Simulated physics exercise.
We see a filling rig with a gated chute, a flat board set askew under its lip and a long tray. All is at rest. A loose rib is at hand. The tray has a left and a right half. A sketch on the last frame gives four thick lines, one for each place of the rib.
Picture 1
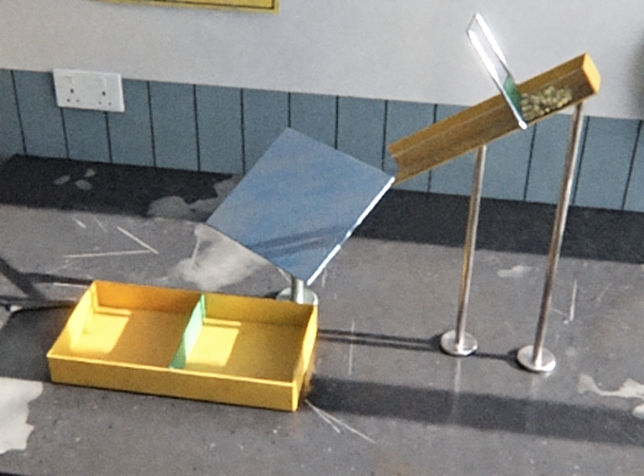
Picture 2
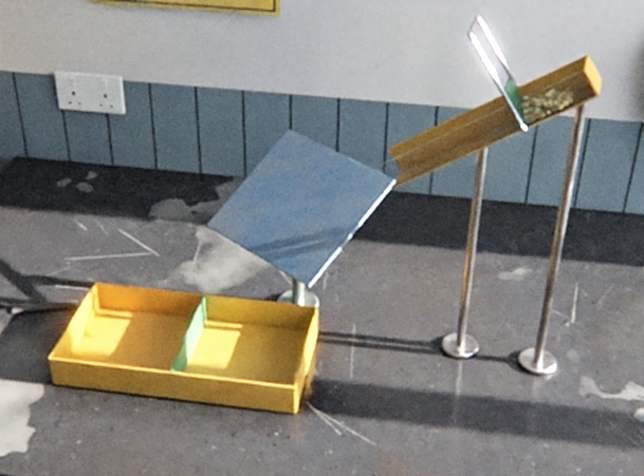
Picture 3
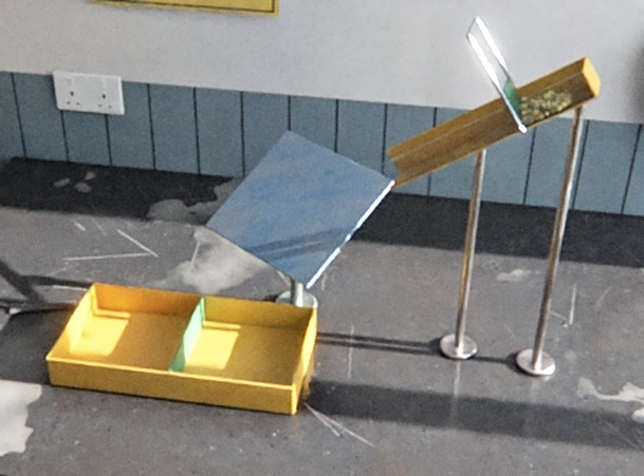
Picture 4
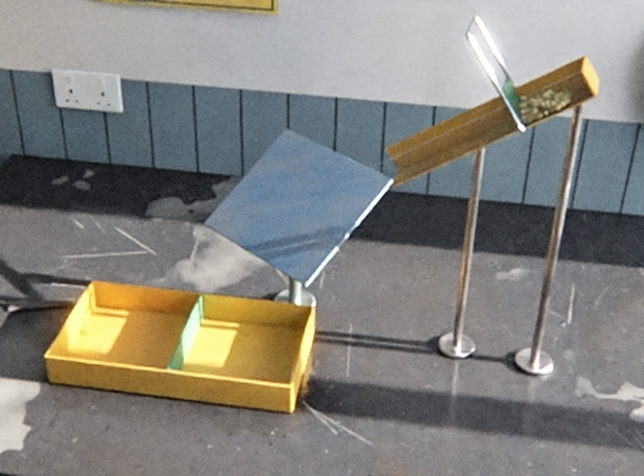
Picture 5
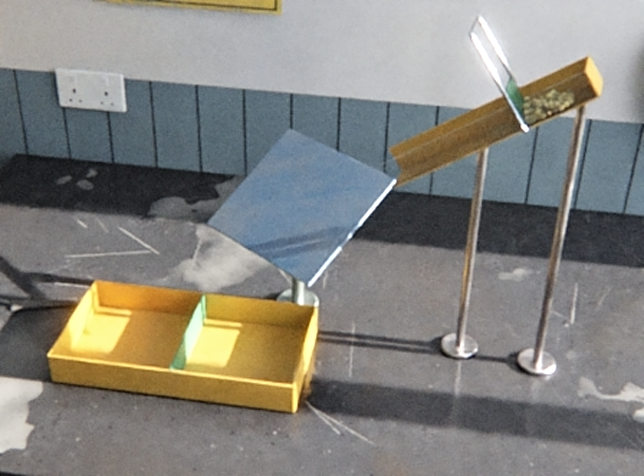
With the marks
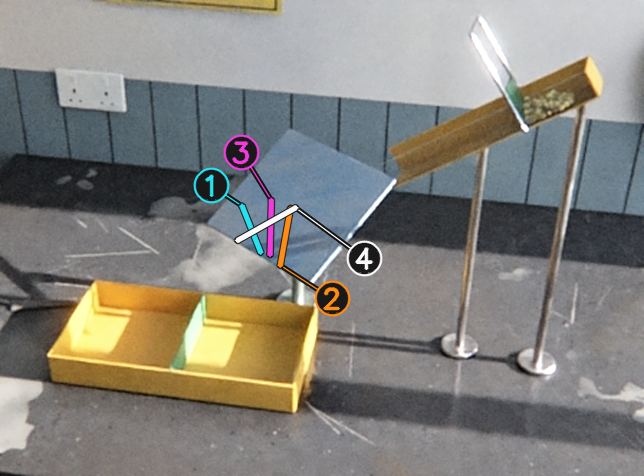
In this clip, a gated yellow chute holding pale pieces slopes on two metal posts beside a tilted blue-grey board and a yellow tray with a green middle divider. Nothing visibly moves, and the gate stays shut.
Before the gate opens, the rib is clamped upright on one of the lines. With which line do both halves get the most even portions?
Take 4.
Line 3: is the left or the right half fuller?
More lands on the right.
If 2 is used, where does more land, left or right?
More lands on the right.
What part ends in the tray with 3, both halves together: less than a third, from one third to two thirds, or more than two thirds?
More than two thirds.
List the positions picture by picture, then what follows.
Load behind the gate at (542, 101), soya beans; lip of the chute at (396, 177), sloping gently, in the first frame.
Middle of the board at (298, 203), tilted fairly steeply; middle of its low edge at (255, 254); of its high edge at (340, 153), in the second frame.
Front corners of the tray at (47, 358) and (293, 388); front end of its middle wall at (168, 373); gate still shut at (508, 90), in the third frame.
Middle of the load at (541, 104); lip at (395, 179), in the fourth frame.
Middle of the load at (544, 104); lip at (398, 179), in the fifth frame.
On the marked copy, line 1 from (242, 206) to (260, 252); line 2 from (290, 208) to (280, 265); line 3 from (271, 200) to (270, 254); line 4 from (295, 207) to (237, 240).
Choosing 1, of what is caught, a small part in the left half, nearly all in the right.
Choosing 2, of what is caught, a stray few in the left half, nearly all in the right.
Choosing 3, of what is caught, a stray few in the left half, nearly all in the right.
Choosing 4, of what is caught, about half in the left half, about half in the right.
